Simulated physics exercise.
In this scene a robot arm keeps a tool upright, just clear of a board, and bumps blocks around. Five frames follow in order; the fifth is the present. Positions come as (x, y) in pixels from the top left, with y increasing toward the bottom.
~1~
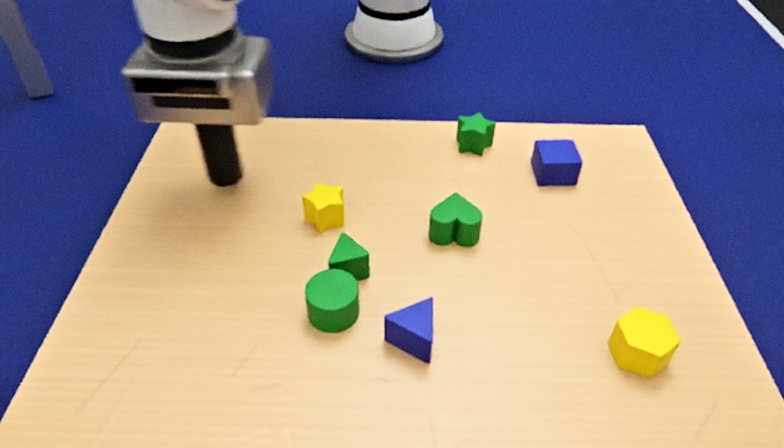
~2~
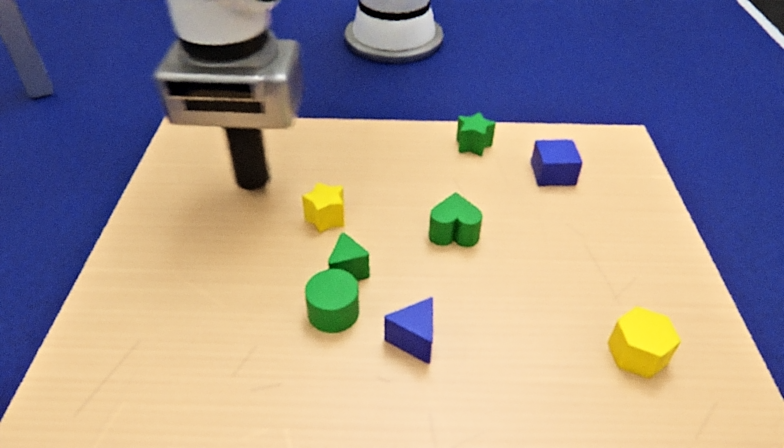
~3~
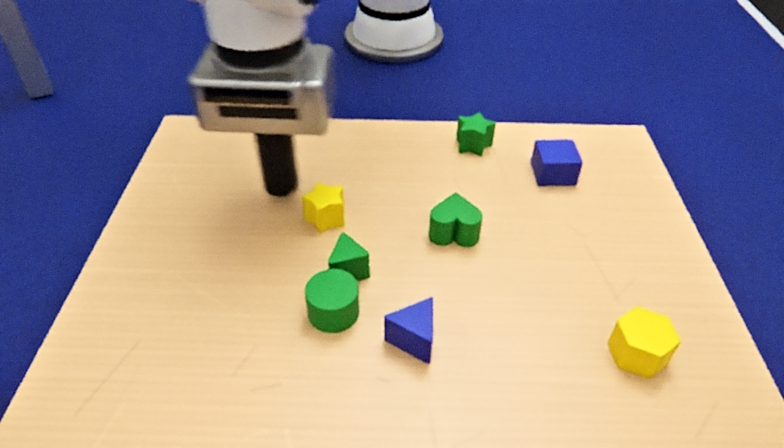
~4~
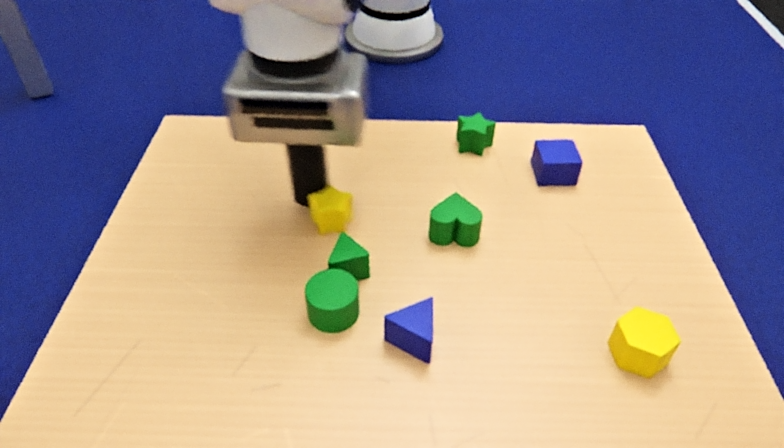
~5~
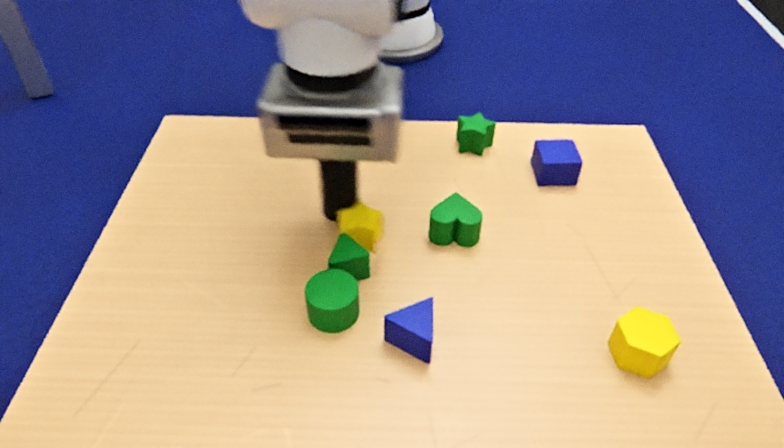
Robot arm with a black tip moving right across a wooden board and pushing a yellow star toward a green triangle.
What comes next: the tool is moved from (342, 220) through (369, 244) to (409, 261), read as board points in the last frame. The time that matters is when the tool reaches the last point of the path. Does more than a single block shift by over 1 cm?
The answer is no.
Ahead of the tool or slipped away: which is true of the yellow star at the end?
As far as I can tell, the yellow star is still leading the way in front of the tool.
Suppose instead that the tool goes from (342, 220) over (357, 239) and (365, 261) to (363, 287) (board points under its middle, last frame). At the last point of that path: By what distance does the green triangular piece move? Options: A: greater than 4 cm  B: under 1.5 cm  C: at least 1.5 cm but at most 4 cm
I choose C.
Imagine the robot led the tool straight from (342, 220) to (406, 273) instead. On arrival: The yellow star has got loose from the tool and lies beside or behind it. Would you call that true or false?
False
The first path, step by step. Halfway along, tool at (368, 235); yellow star at (390, 241).
At the end, tool at (409, 251); green triangular piece in place; yellow star at (427, 262).
